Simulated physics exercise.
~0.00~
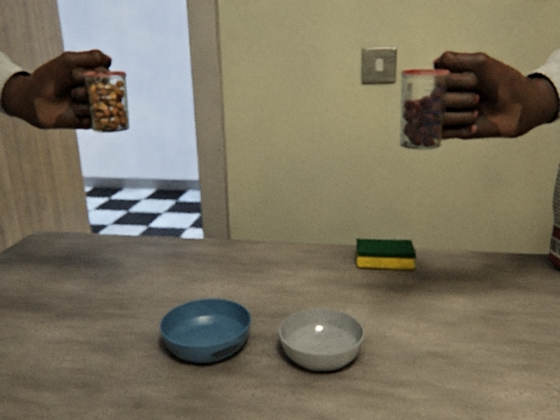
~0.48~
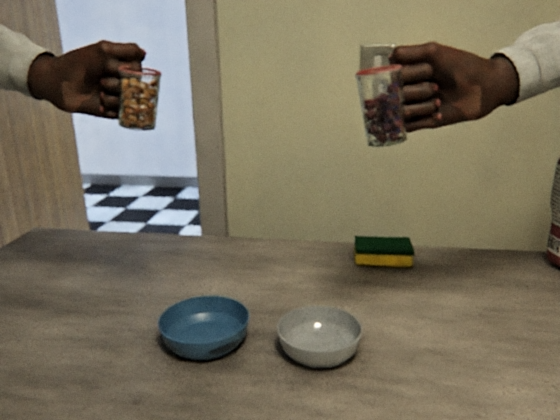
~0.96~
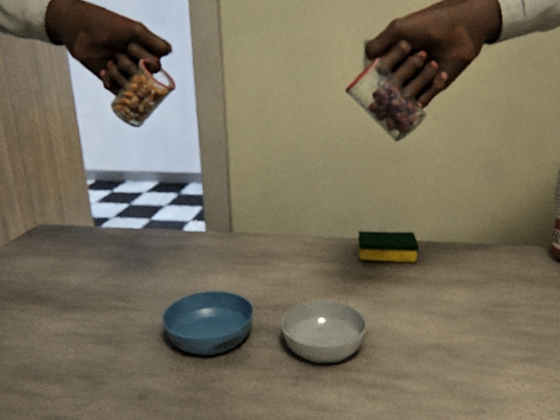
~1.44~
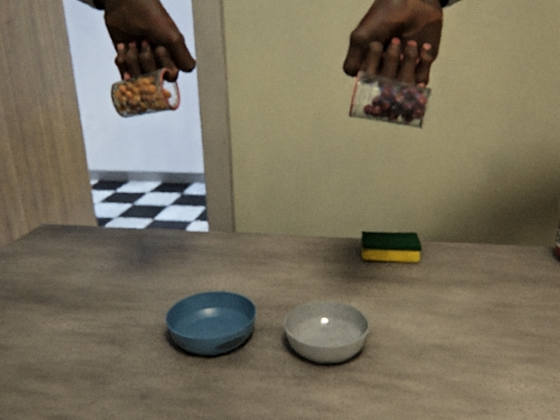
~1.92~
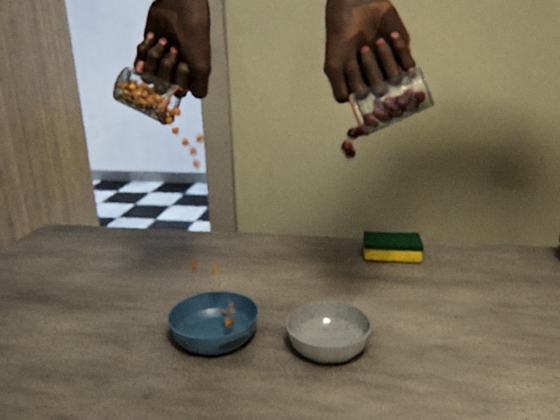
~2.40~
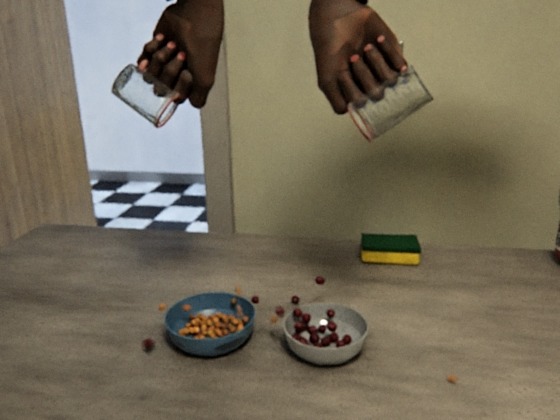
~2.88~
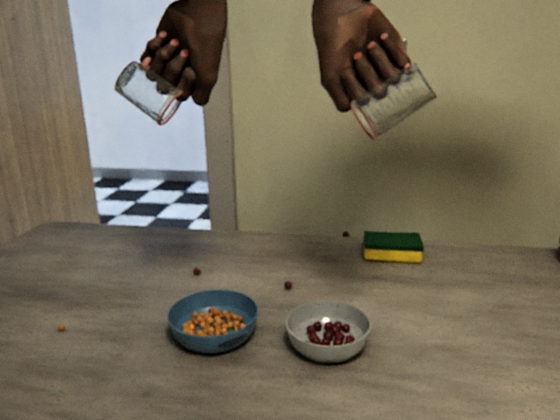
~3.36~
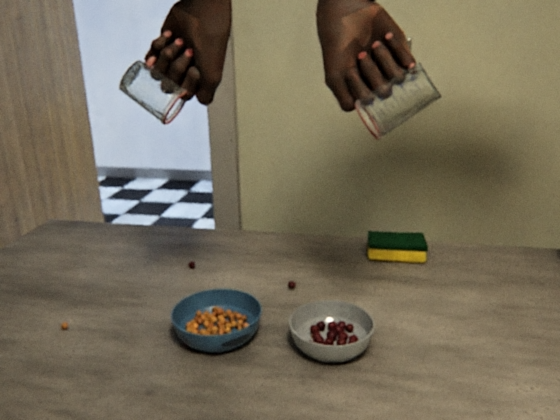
Two hands hold clear cups above a grey-brown table, seen from the front by a slightly swaying camera, the left cup filled with small orange pieces and the right with dark red ones. Below sit a blue bowl at left and a pale grey bowl beside it, with a green and yellow sponge behind. The hands move inward and tip the cups until the pieces spill out, the orange ones first. Both cups empty, and some pieces bounce away. Most orange pieces settle in the blue bowl and most red ones in the grey, with a few strays on the table.
